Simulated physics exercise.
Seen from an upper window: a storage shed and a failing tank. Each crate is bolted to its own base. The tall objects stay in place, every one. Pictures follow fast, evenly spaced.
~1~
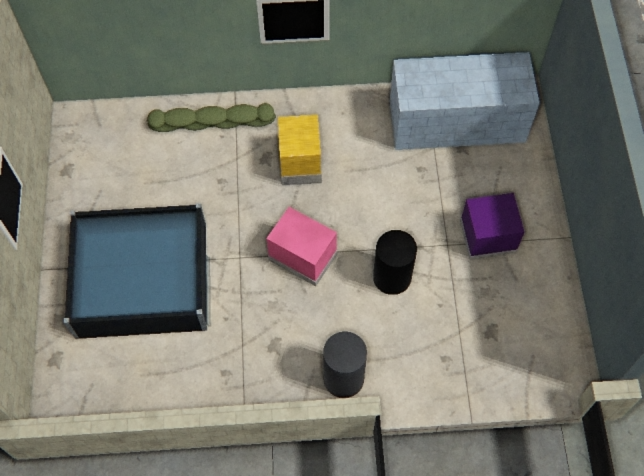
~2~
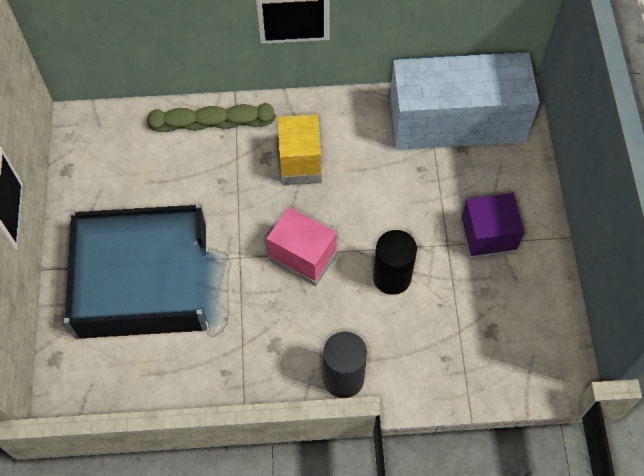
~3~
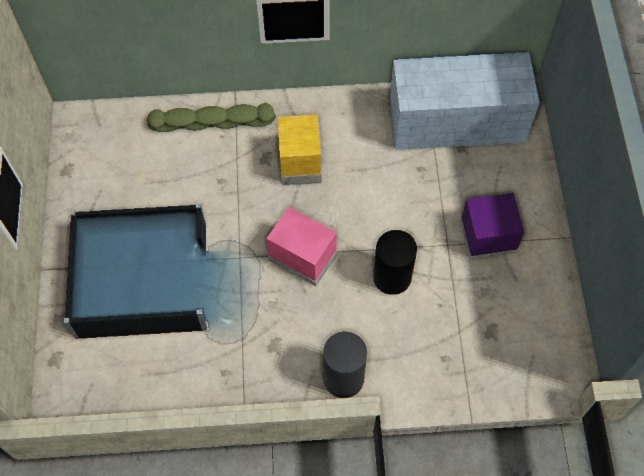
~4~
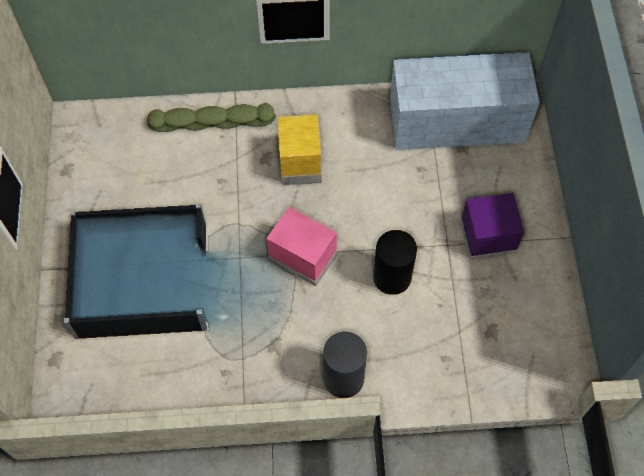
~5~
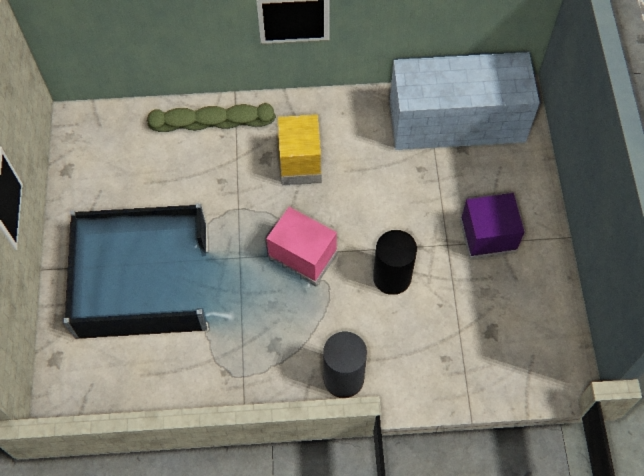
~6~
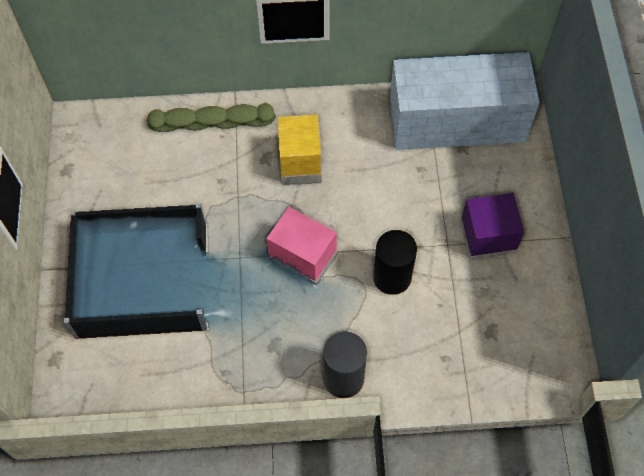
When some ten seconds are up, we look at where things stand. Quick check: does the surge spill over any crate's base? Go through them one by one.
Result: Purple crate dry, yellow crate dry, pink crate wet.
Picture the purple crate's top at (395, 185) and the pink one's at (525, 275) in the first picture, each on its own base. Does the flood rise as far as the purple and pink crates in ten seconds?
Ten seconds on, the purple crate has been flooded, but the pink crate is still clear.
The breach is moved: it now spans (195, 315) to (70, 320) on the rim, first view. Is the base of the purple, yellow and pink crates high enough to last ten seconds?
Result: Purple crate is left untouched, yellow crate is left untouched, pink crate is left untouched.
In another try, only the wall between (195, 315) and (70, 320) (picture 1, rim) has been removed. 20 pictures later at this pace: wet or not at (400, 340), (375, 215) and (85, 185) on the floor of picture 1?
Order as asked: Swamped, swamped, swamped.
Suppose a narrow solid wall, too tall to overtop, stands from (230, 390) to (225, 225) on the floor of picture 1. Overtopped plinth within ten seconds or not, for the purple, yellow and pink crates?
Purple is left untouched; yellow is left untouched; pink is left untouched.
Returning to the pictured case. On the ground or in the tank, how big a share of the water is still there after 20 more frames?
Near 94 percent, give or take.
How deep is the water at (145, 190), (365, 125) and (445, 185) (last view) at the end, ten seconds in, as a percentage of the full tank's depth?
Approx. values, in order: 2 %, 6 %, 6 %.
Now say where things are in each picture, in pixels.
In the first frame, still water in the water tank at (136, 264).
In the second frame, water pours out at (201, 285) and has run to (215, 329).
In the third frame, the front is at (242, 331), out from the gap at (201, 286).
In the fourth frame, water pours out at (201, 287) and has run to (286, 273).
In the fifth frame, the front is at (322, 302), out from the gap at (201, 287).
In the sixth frame, the front is at (356, 300), out from the gap at (201, 287).
A moment on, water covers 20 % of the floor; the purple crate not reached, the yellow crate water round its plinth, the pink crate water round its plinth.
Next, water covers 35 % of the floor; the purple crate not reached, the yellow crate water round its plinth, the pink crate water round its plinth.
Then, water covers 50 % of the floor; the purple crate water round its plinth, the yellow crate water round its plinth, the pink crate water round its plinth.
Later, water covers 75 % of the floor; the purple crate water round its plinth, the yellow crate water round its plinth, the pink crate water round its plinth.
In the end, water covers 85 % of the floor; the purple crate stayed above the water, the yellow crate stayed above the water, the pink crate was topped.
